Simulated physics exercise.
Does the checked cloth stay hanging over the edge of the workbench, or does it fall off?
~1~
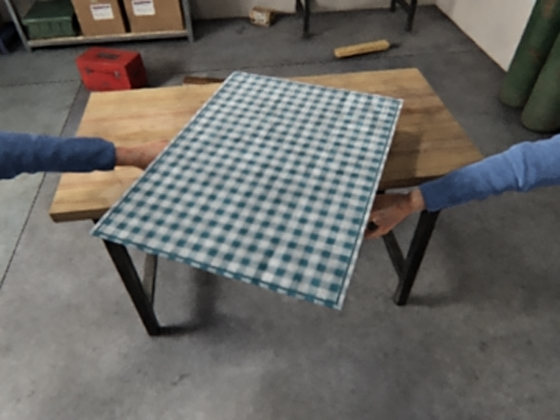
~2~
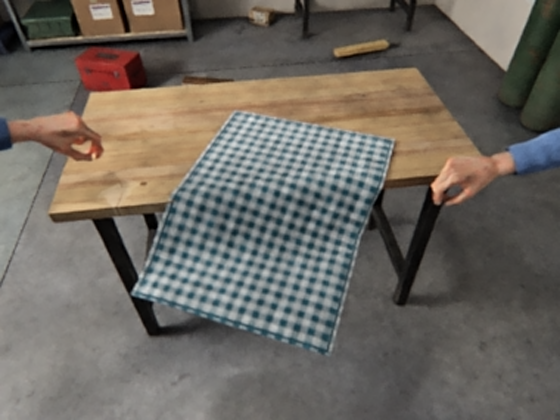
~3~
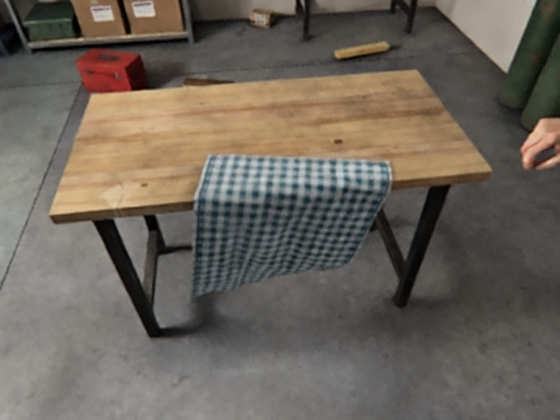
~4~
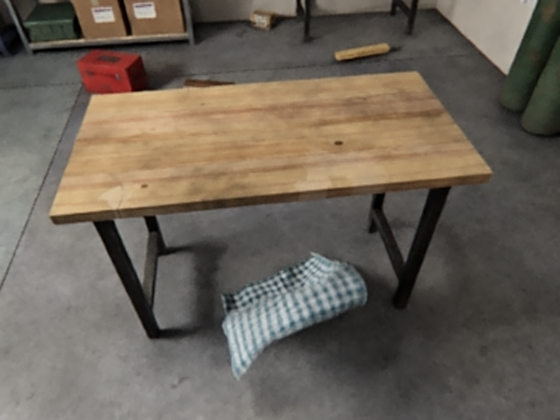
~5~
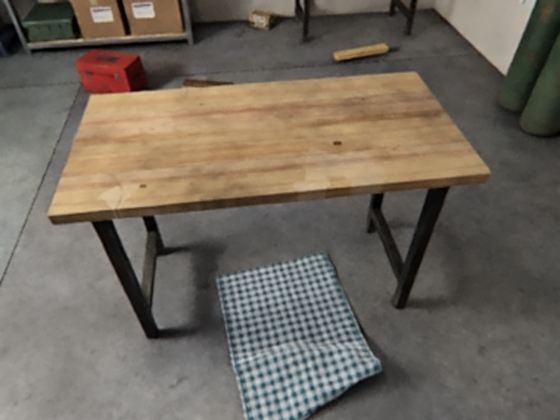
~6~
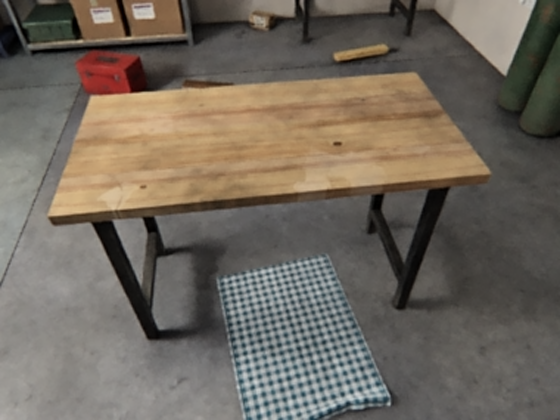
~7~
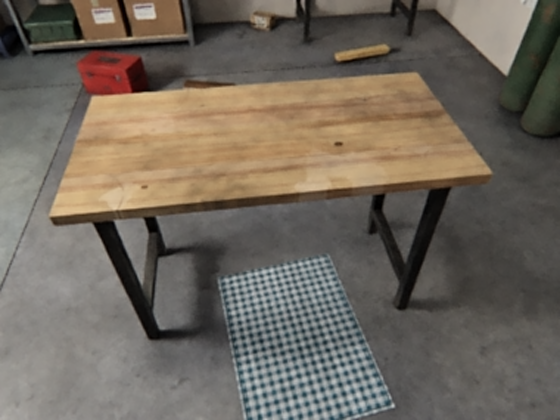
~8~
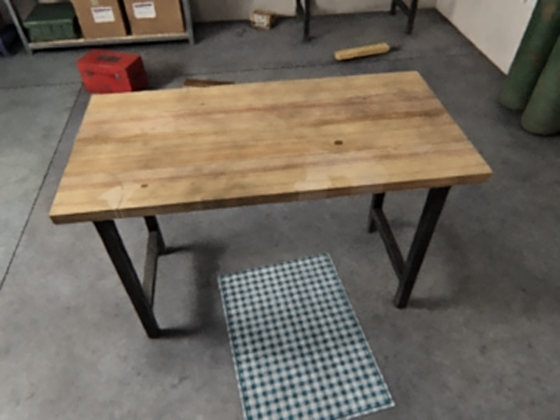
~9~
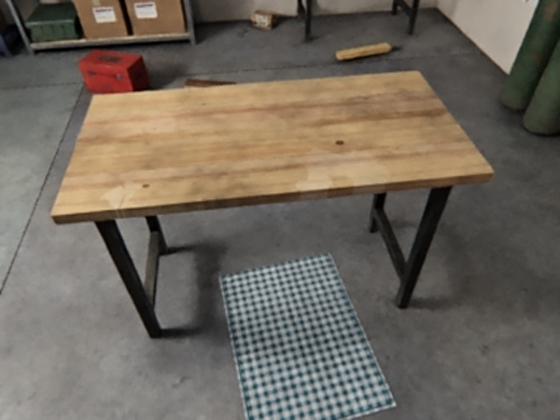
It falls off. The cloth slides over the front edge and ends up lying flat on the floor.
A teal and white checked cloth is let go by two hands over the front edge of a wooden workbench, drapes down over the edge, slides off and crumples onto the floor, then spreads out and ends lying flat on the grey floor.
